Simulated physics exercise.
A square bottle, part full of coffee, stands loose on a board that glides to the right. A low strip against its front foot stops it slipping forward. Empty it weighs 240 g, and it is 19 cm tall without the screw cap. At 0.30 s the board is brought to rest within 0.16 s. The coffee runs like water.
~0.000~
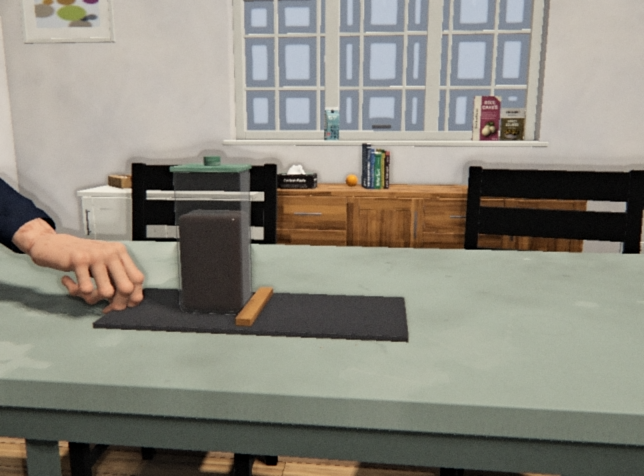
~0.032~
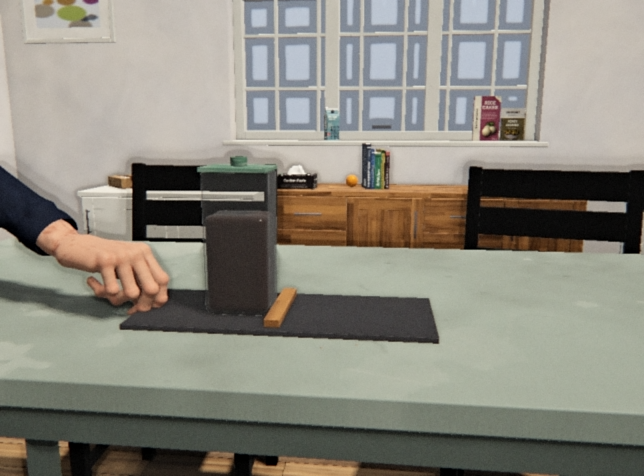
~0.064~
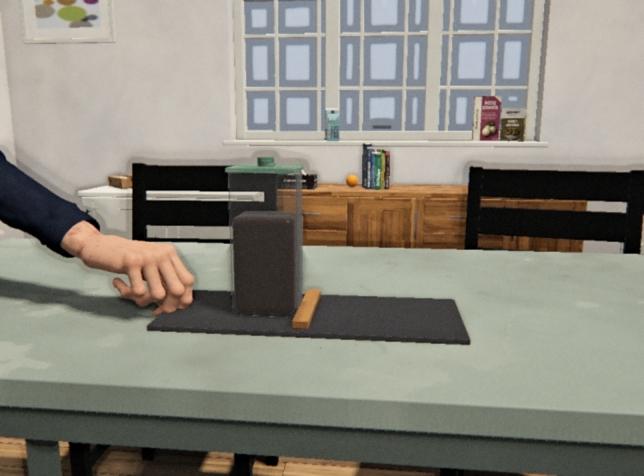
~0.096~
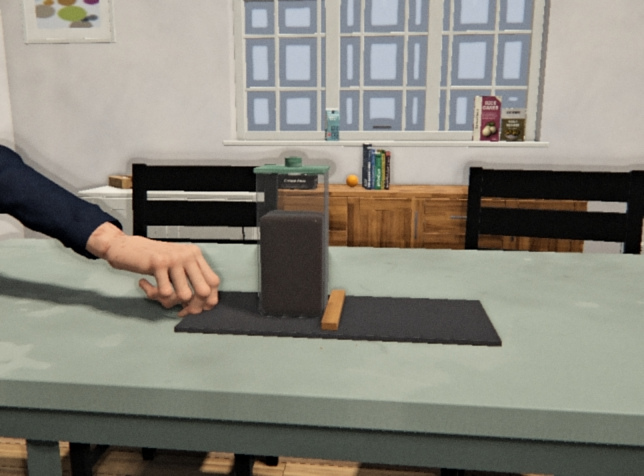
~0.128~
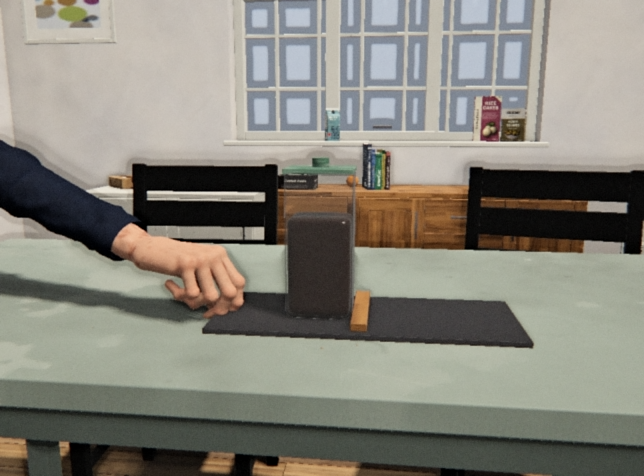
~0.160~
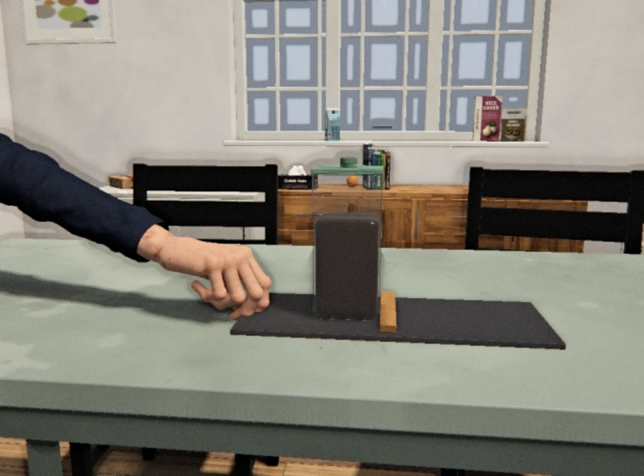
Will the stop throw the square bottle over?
It goes over.
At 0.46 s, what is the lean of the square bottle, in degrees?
About 14°.
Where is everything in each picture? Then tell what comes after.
In the first frame, 0.0 cm from the start; square bottle, level (186, 213) left, (245, 214) right, rim (244, 173).
In the second frame, 3.6 cm from the start; square bottle, level (212, 214) left, (271, 215) right.
In the third frame, 7.2 cm from the start; square bottle, level (238, 215) left, (298, 216) right.
In the fourth frame, 10.8 cm from the start; square bottle, level (264, 214) left, (325, 215) right.
In the fifth frame, 14.3 cm from the start; square bottle, level (291, 216) left, (352, 217) right.
In the sixth frame, 17.9 cm from the start; square bottle, level (318, 217) left, (380, 218) right.
Then, 0.46 s in, the board moves at 0.00 m/s; the square bottle leans 14°.
Then, 0.58 s in, the square bottle leans 36°.
Then, 0.74 s in, the square bottle lies on its side.
Then, 0.96 s in, the square bottle lies on its side.
Finally, the square bottle lies on its side.
